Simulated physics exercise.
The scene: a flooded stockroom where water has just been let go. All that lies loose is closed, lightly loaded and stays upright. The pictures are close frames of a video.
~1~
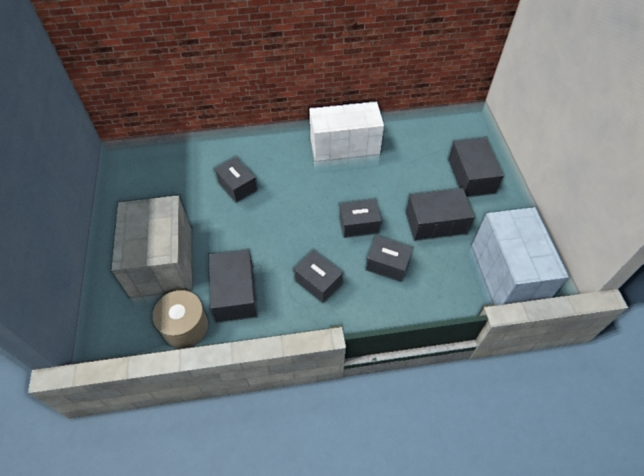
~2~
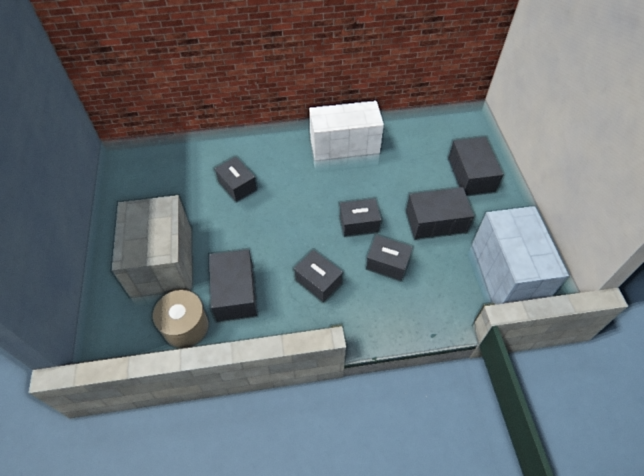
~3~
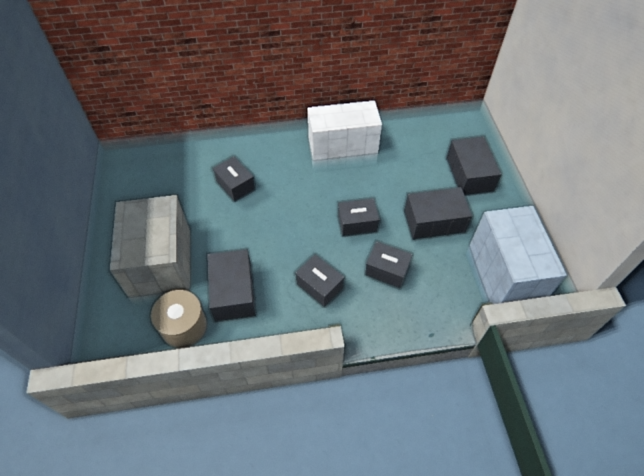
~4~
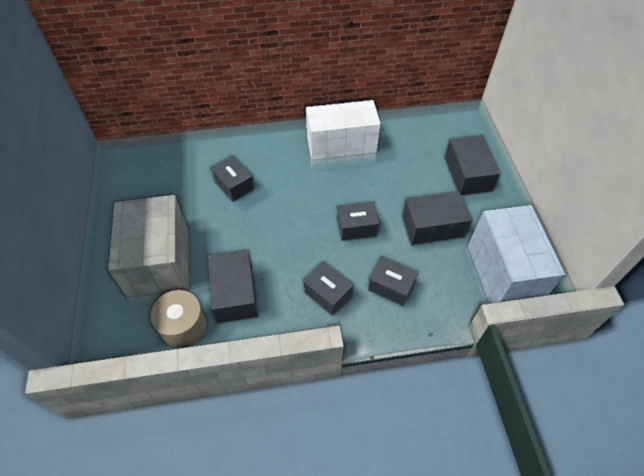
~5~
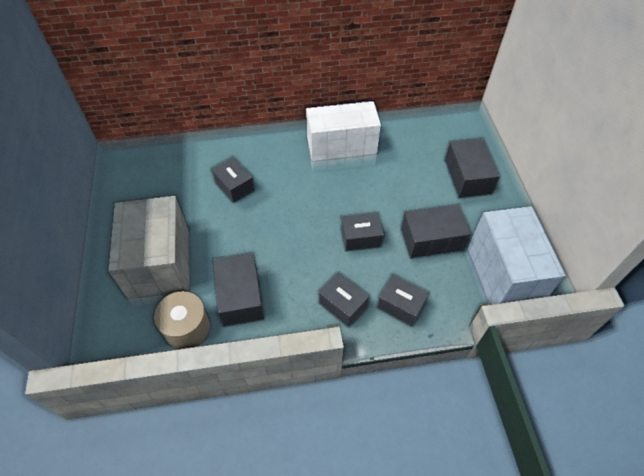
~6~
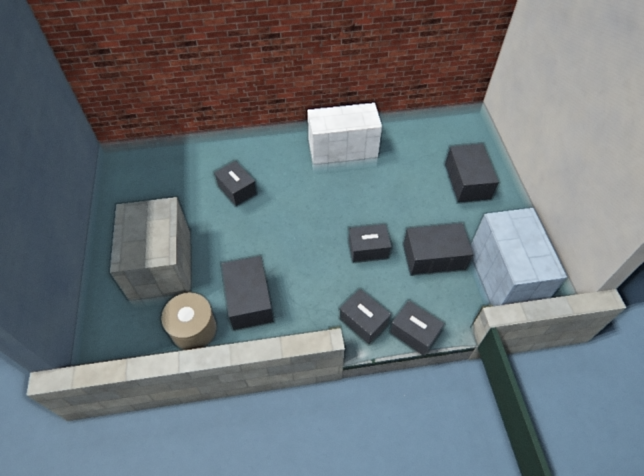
A walled room flooded with shallow water had its low dark green gate swing open at the front, and then the floating dark boxes and a round tan tub drifted slowly forward and right.
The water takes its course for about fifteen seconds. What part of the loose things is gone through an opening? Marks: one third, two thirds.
That comes to at least two thirds.
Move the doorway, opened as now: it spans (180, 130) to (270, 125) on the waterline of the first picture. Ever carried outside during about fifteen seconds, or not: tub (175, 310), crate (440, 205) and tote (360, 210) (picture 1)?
In that order: No, left behind, through.
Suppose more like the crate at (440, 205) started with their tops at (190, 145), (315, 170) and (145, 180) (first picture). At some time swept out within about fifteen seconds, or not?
As listed: Kept in, carried outside, left behind.
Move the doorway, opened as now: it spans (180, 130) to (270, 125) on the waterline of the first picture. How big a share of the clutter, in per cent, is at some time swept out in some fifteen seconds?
Roughly 20 per cent.
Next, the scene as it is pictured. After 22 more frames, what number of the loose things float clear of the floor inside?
I count 2.
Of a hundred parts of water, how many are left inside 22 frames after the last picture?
Some 56 per cent.
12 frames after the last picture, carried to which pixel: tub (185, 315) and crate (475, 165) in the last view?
Close to (302, 313) and (459, 209).
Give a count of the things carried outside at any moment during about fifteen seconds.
8 of them.
A moment on, 2 of 8 are out; 6 afloat.
Next, 5 of 8 are out; 3 afloat.
Later, 6 of 8 are out; 2 afloat.
In the end, 8 of 8 are out; 0 afloat.
